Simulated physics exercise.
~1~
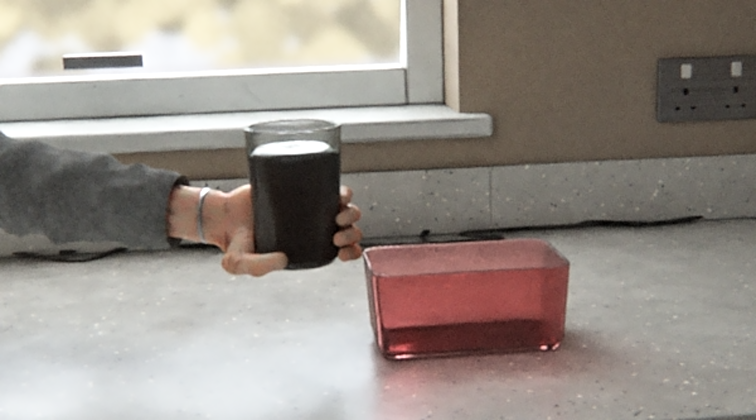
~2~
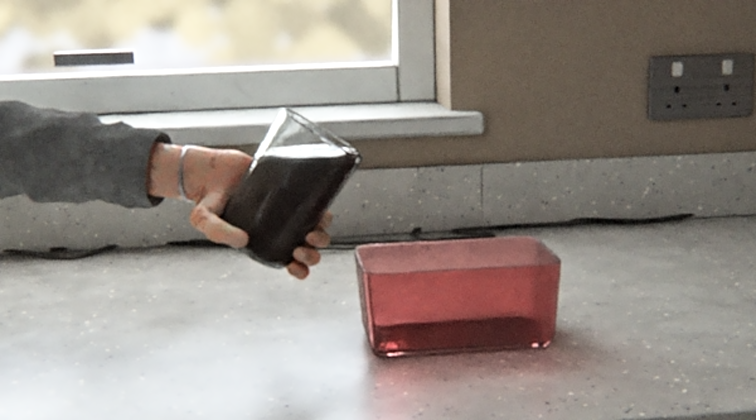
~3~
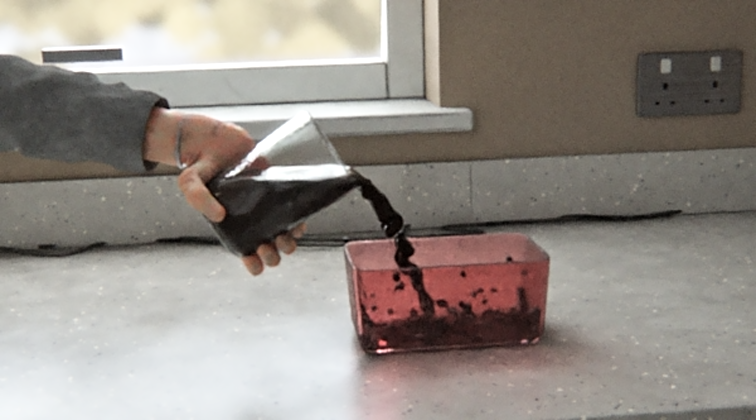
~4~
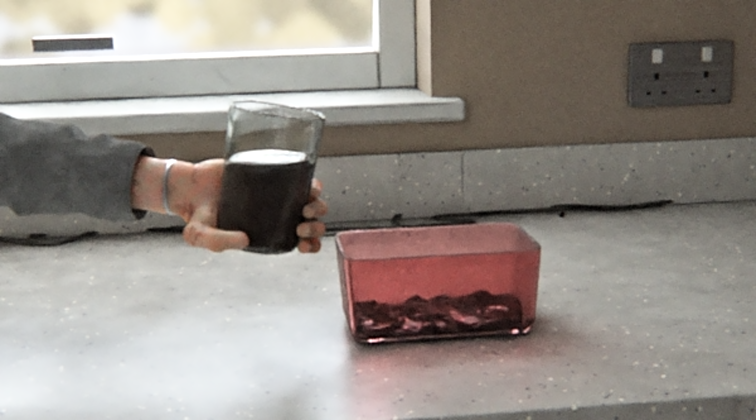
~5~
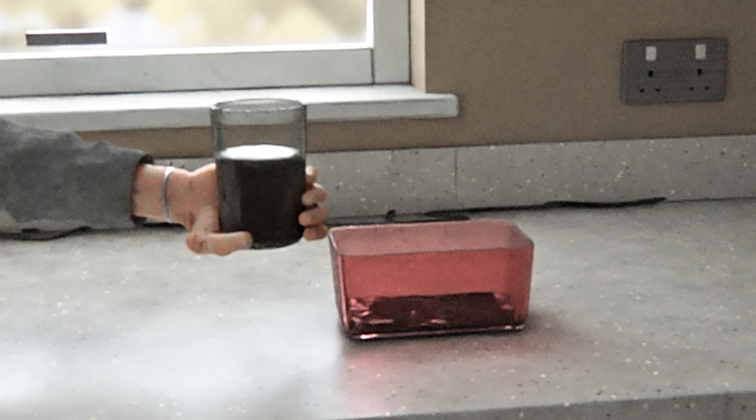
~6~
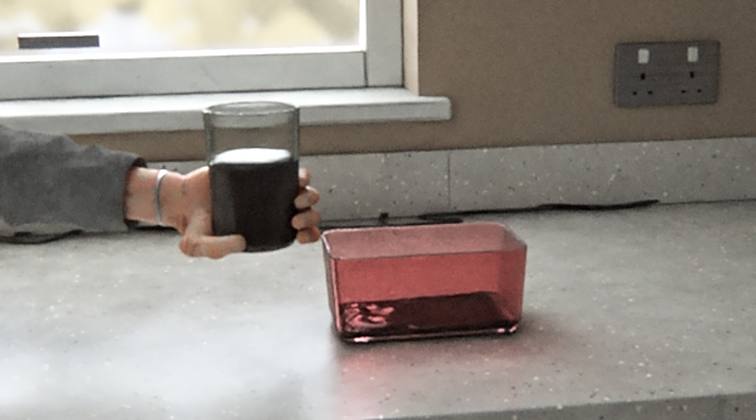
A hand tipped a glass of dark liquid to the right and poured some into a clear red rectangular tub on the counter, then brought the glass upright, still mostly full, as the liquid sloshed and settled in the tub.
